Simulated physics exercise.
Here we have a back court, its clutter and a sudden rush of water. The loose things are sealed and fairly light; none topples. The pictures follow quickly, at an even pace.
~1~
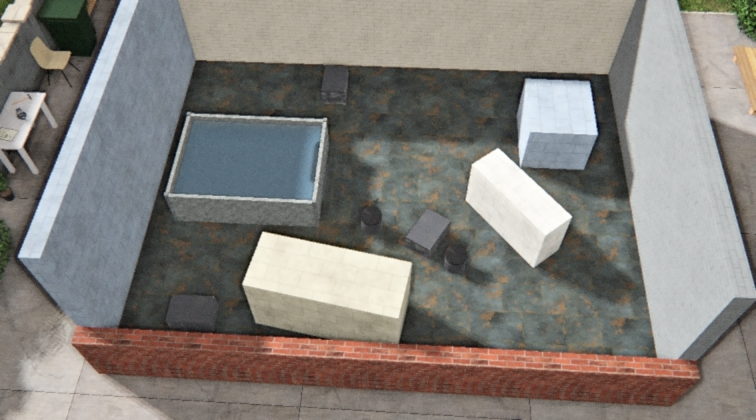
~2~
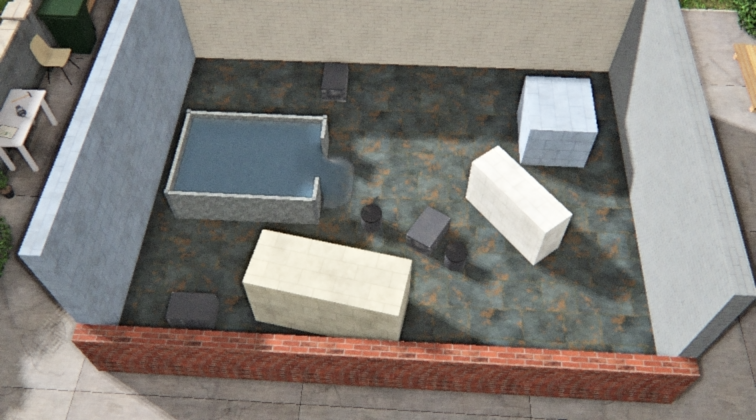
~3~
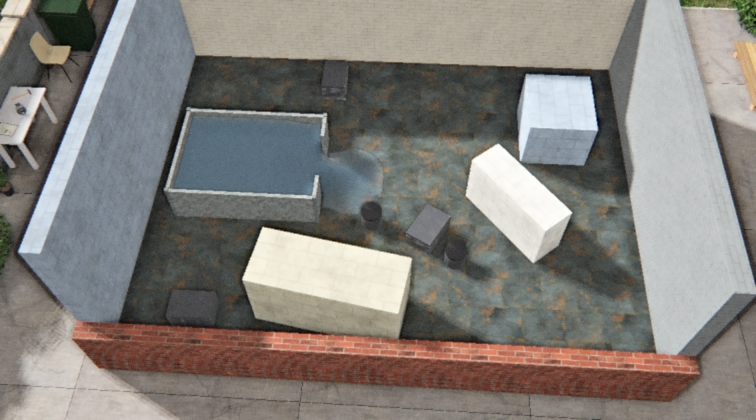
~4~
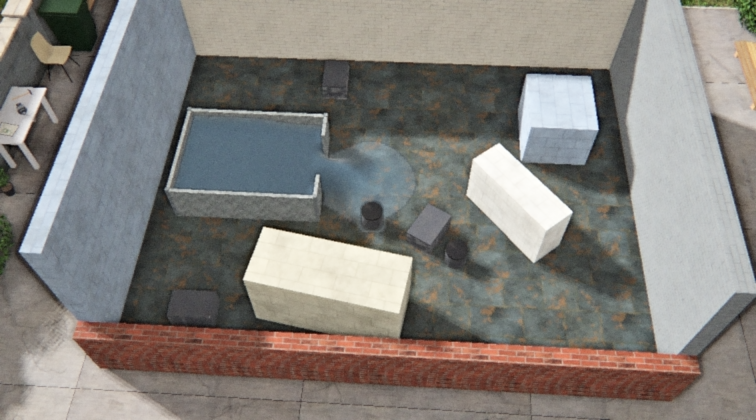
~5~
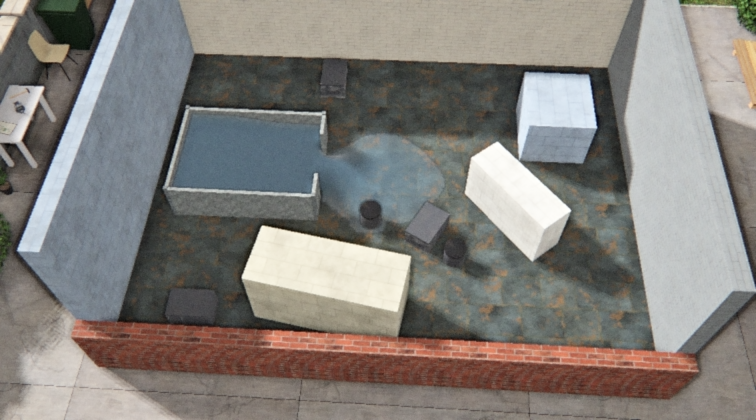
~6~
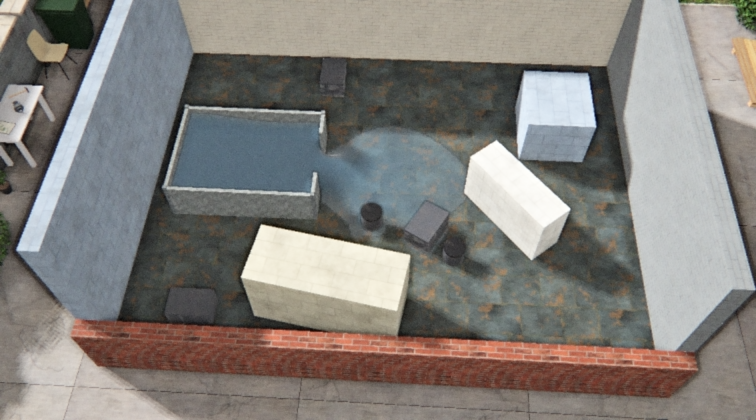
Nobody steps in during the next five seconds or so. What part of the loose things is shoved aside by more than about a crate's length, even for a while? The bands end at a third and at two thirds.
Share: From one to two thirds.
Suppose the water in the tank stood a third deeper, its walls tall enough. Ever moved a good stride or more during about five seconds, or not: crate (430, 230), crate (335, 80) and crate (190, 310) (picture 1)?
One after the other: Pushed that far, not that far, no.
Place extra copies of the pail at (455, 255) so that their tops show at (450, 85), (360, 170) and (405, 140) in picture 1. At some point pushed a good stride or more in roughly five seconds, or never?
In that order: Shifted that much, yes, pushed that far.
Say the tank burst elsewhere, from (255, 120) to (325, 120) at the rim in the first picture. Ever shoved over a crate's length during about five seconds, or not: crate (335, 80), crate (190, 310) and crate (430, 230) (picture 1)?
One after the other: That far or more, short of that, under that.
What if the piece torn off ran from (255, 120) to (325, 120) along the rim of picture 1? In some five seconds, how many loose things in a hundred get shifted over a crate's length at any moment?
Near 20 in a hundred.
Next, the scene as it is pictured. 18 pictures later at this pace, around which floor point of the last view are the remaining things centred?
Around (387, 258).
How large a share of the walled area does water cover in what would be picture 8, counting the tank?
Close to 20 %.
A moment on, 1 of 5 are well off their spots; 0 afloat.
Next, 3 of 5 are well off their spots; 0 afloat.
Later, 3 of 5 are well off their spots; 1 afloat.
In the end, 3 of 5 are well off their spots, and 3 have been at some point; 2 afloat.
